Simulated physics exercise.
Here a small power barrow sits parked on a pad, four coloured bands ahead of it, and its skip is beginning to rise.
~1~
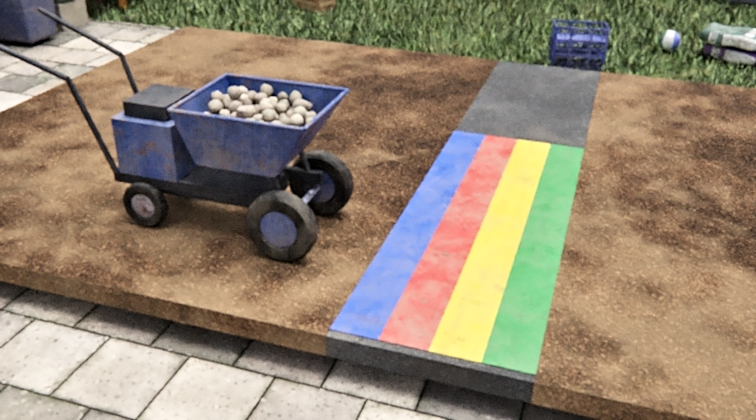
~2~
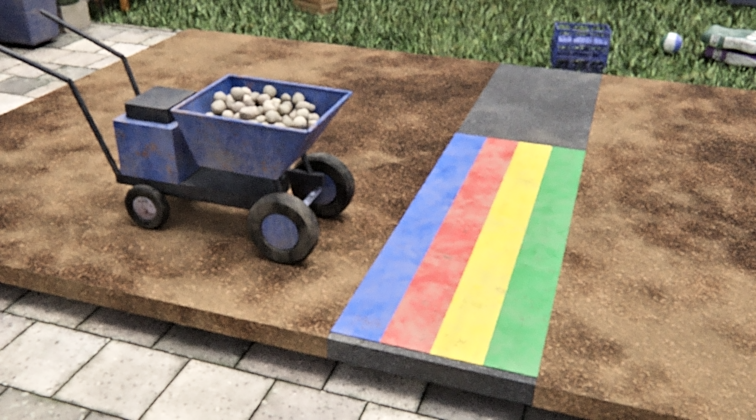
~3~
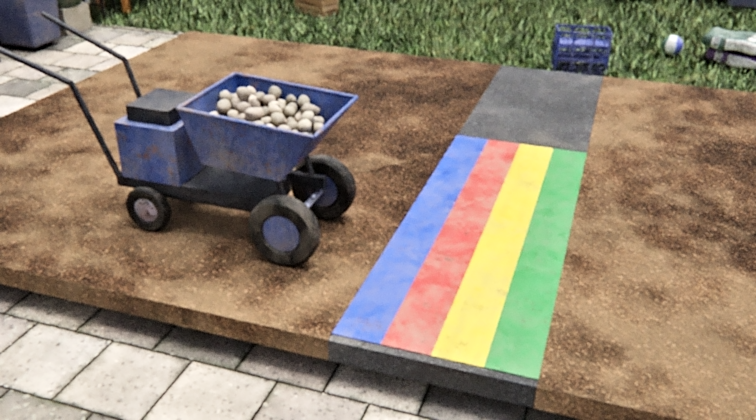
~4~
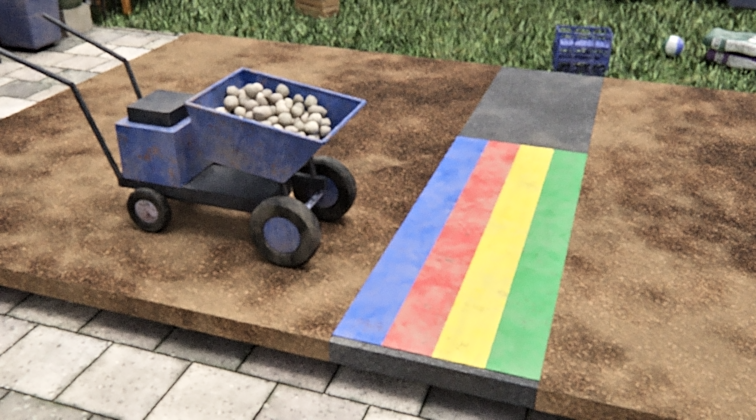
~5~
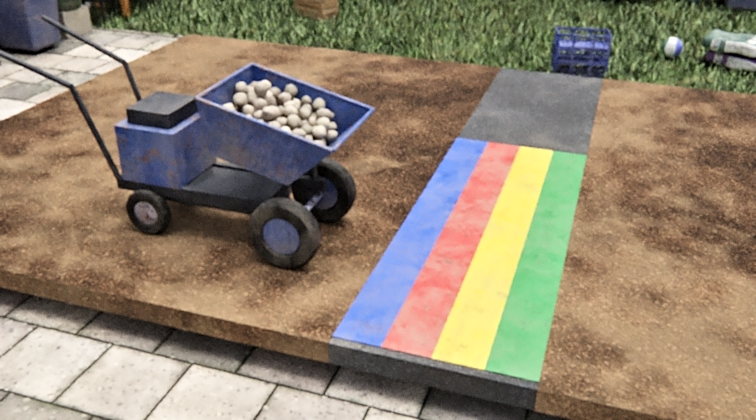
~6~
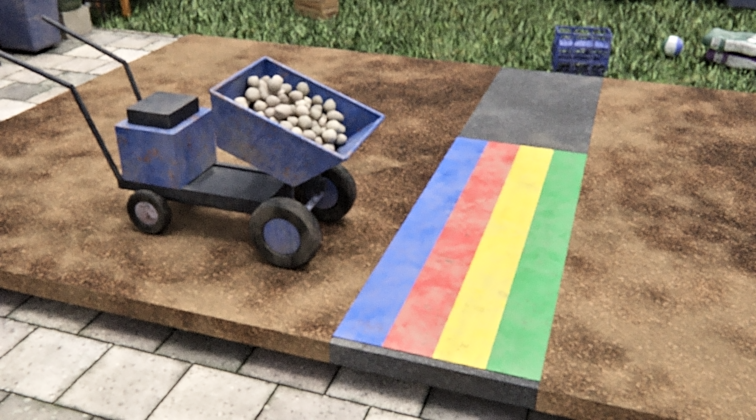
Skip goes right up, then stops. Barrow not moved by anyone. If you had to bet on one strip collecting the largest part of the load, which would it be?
I would bet on the red strip.
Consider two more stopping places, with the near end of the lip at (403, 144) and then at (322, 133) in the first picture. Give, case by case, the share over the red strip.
First try: 0 per cent; second try: 40 per cent.
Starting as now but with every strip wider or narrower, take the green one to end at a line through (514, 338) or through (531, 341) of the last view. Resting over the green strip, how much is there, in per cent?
Shares: 10 %; then 10 %.
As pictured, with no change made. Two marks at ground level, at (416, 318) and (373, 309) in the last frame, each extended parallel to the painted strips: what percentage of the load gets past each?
I'd say about 50 and about 80 in a hundred.
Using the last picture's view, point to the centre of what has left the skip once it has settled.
Centre at rest: Close to (451, 255).
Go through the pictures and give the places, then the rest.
In the first frame, lip of the skip near (304, 130), level; top of the load near (257, 112), river pebbles; blue strip near (374, 299); red strip near (420, 309); yellow strip near (469, 319); green strip near (519, 329).
In the second frame, lip of the skip near (307, 133), level; top of the load near (260, 114).
In the third frame, lip of the skip near (314, 138), tipped barely; top of the load near (254, 105).
In the fourth frame, lip of the skip near (323, 143), tipped a little; top of the load near (261, 104).
In the fifth frame, lip of the skip near (332, 151), tipped a little; top of the load near (260, 112).
In the sixth frame, lip of the skip near (344, 160), tipped clearly; top of the load near (265, 97); blue strip near (377, 306); red strip near (424, 316); yellow strip near (472, 325); green strip near (522, 336).
Shortly afterwards, skip tipped steeply; the whole lot in the skip.
Next, skip tipped right over; the bulk in the skip; only a few over the blue strip; a little over the red strip.
Some moments later, skip tipped right over; near a third in the skip; a little over the blue strip; near a third over the red strip; a little over the yellow strip; a little over the green strip; only a few off the paint.
In the end, skip tipped right over; near a quarter in the skip; near a quarter over the blue strip; near a third over the red strip; near a quarter over the yellow strip; a little over the green strip; only a few off the paint.
